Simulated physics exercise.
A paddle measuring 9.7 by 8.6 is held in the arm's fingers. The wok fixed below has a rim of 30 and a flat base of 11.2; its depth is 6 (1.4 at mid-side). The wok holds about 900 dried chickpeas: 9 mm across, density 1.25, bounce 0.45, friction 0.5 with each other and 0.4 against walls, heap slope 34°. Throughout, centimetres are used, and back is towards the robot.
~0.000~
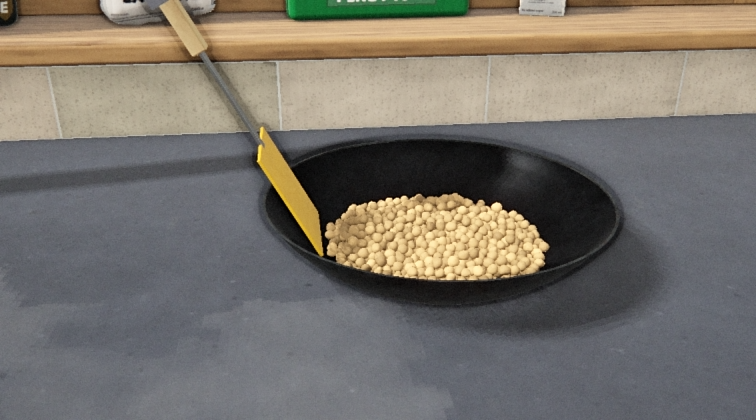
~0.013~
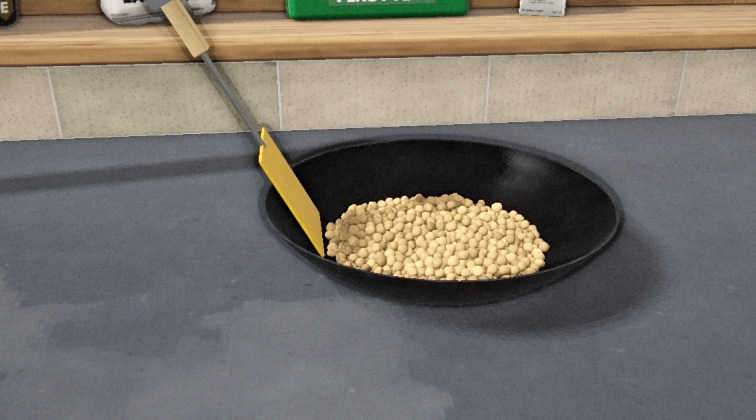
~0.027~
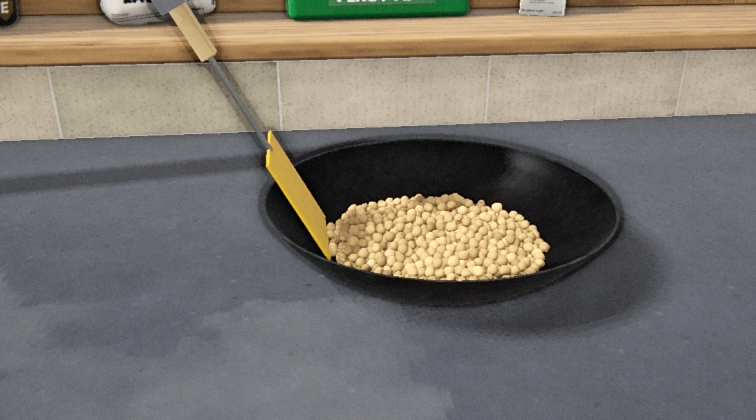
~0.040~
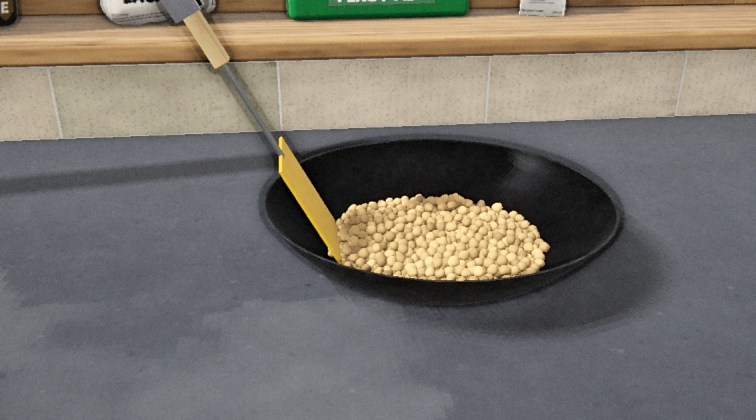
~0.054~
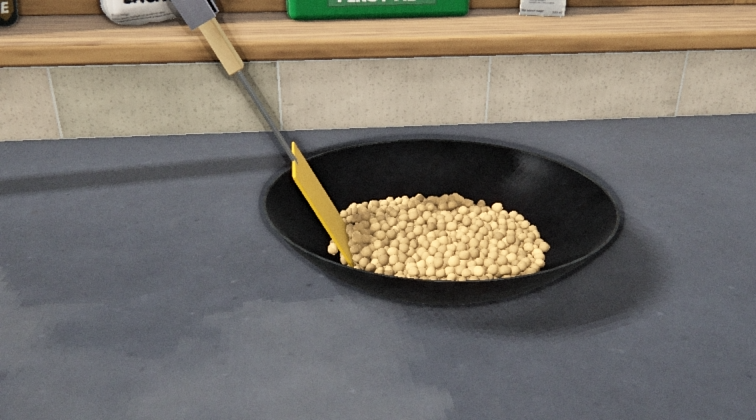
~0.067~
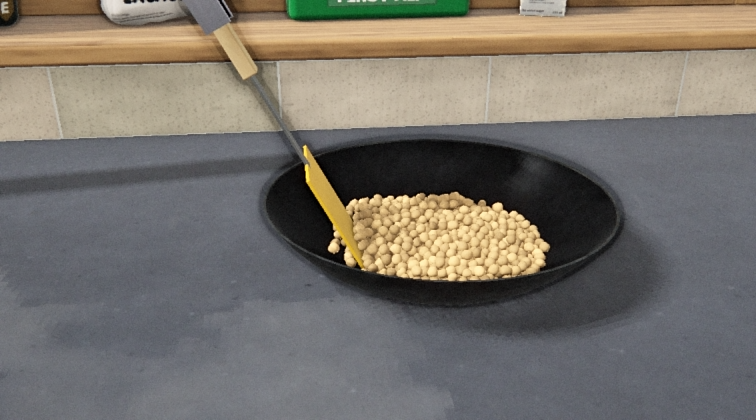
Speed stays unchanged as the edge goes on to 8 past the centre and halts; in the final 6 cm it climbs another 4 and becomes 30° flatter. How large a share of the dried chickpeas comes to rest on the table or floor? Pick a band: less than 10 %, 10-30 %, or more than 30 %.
It falls in the band less than 10 %.
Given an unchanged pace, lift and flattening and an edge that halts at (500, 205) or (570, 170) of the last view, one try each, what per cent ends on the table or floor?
First try roughly 0 percent, second roughly 20 percent.
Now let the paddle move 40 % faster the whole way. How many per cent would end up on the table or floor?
Roughly 20 in a hundred.
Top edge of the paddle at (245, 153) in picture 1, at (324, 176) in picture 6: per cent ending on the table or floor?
Around 20 per cent finishes on the table or floor.
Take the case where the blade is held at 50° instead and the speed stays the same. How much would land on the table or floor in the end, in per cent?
My guess is close to 5 per cent.
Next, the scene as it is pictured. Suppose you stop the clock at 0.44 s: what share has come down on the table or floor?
I'd put it at around 5 per cent.
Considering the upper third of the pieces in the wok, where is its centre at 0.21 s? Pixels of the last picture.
Around (500, 215).
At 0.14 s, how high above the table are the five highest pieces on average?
Height: Some 5 cm.
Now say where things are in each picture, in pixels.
The first frame shows the paddle top edge at (260, 143), sloping 62°; upper third of the load around (437, 235), from x 330 to 545, top at y 200; 900 in the wok.
The second frame shows the paddle top edge at (262, 144), sloping 62°; upper third of the load around (437, 235), from x 330 to 545, top at y 200.
The third frame shows the paddle top edge at (269, 147), sloping 62°; upper third of the load around (437, 235), from x 330 to 545, top at y 200.
The fourth frame shows the paddle top edge at (280, 153), sloping 62°; upper third of the load around (437, 235), from x 330 to 545, top at y 200.
The fifth frame shows the paddle top edge at (293, 159), sloping 62°; upper third of the load around (434, 234), from x 335 to 545, top at y 200.
The sixth frame shows the paddle top edge at (306, 162), sloping 62°; upper third of the load around (433, 231), from x 335 to 545, top at y 195; 900 in the wok.
After 0.14 s, sloping 62°, highest piece 8 above the table; 900 in the wok.
After 0.21 s, sloping 53°, highest piece 15 above the table; 899 in the wok, 1 on the blade or in flight.
After 0.44 s, sloping 32°, highest piece 7 above the table; 841 in the wok, 47 on the table or floor, 12 on the blade or in flight.
After 1.49 s, sloping 32°, highest piece 7 above the table; 840 in the wok, 60 on the table or floor.
In the end, 840 in the wok, 60 on the table or floor. That is 7 % on the table or floor.
